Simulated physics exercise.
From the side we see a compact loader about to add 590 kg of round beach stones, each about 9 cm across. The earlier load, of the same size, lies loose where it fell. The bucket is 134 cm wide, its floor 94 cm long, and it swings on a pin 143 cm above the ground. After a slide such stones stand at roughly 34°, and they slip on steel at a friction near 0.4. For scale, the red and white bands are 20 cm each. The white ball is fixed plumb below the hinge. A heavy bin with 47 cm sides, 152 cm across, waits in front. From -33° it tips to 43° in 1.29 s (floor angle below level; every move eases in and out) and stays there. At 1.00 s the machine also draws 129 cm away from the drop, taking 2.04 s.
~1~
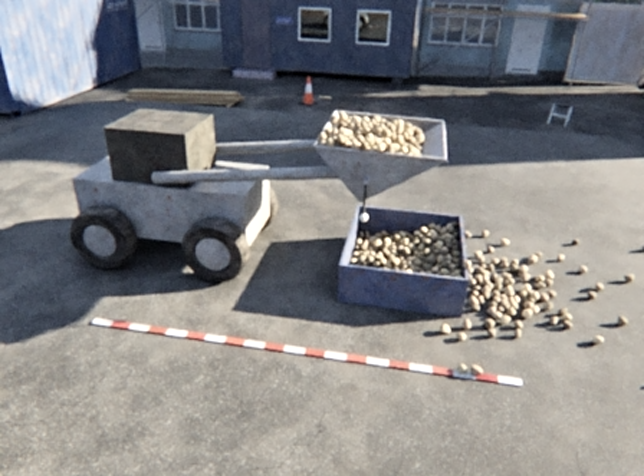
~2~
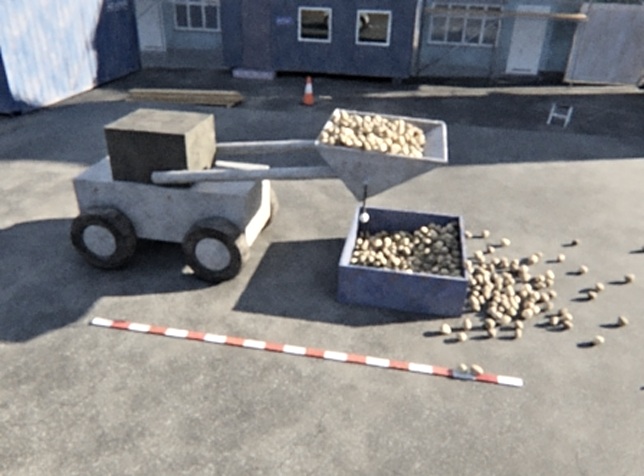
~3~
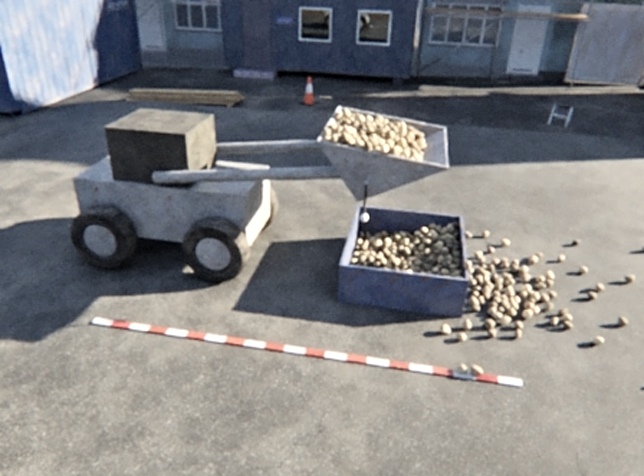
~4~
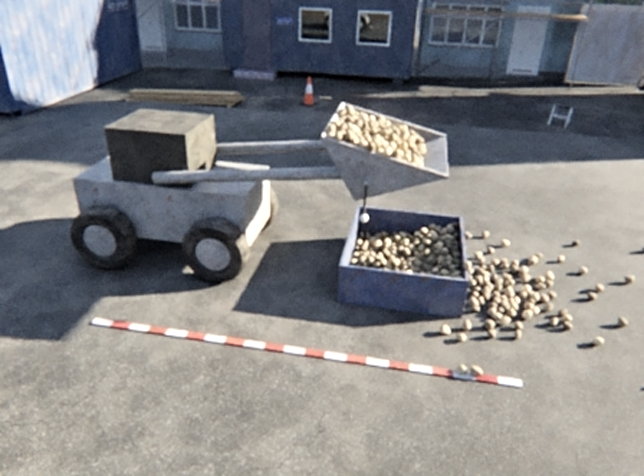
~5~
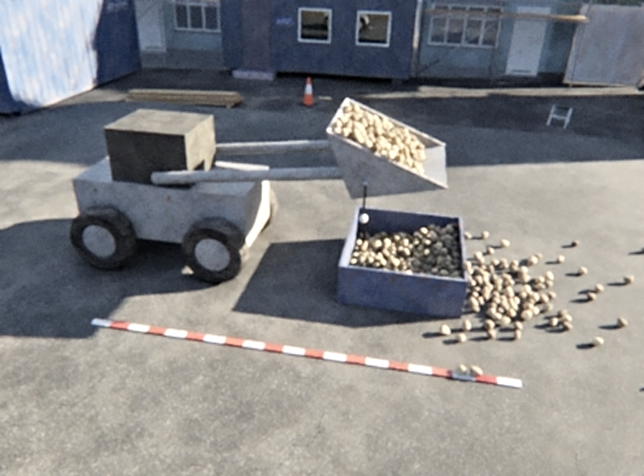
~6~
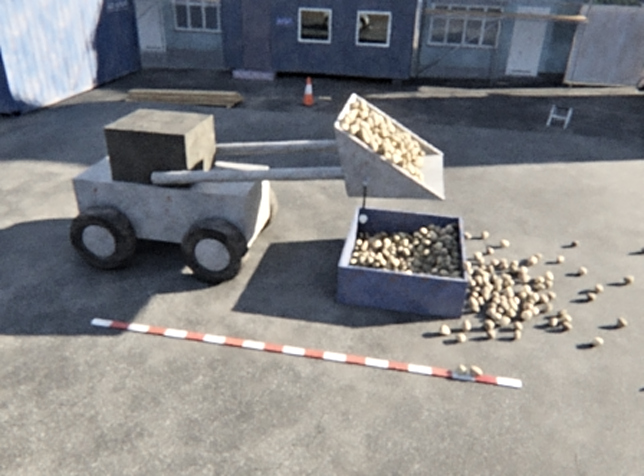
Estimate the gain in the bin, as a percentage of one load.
Some 94 per cent is added.
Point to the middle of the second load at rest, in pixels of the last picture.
Near (419, 253).
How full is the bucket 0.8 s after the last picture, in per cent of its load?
It holds some 25 per cent.
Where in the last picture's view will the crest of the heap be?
Around (443, 239).
Then, 0.4 s after the last picture the floor is at 31°; in per cent of one load, 97 in the bucket, 86 in the bin, 17 beside or beyond the bin; the foremost stones are at (612, 288).
Then, 0.8 s after the last picture the floor is at 43°; in per cent of one load, 27 in the bucket, 155 in the bin, 18 beside or beyond the bin; the foremost stones are at (612, 288).
Then, 3.0 s after the last picture the floor is at 43°; in per cent of one load, 0 in the bucket, 178 in the bin, 22 beside or beyond the bin; the foremost stones are at (612, 288).
Then, 5.8 s after the last picture the floor is at 43°; in per cent of one load, 0 in the bucket, 178 in the bin, 22 beside or beyond the bin; the foremost stones are at (612, 288). Net gain in the bin, 94.
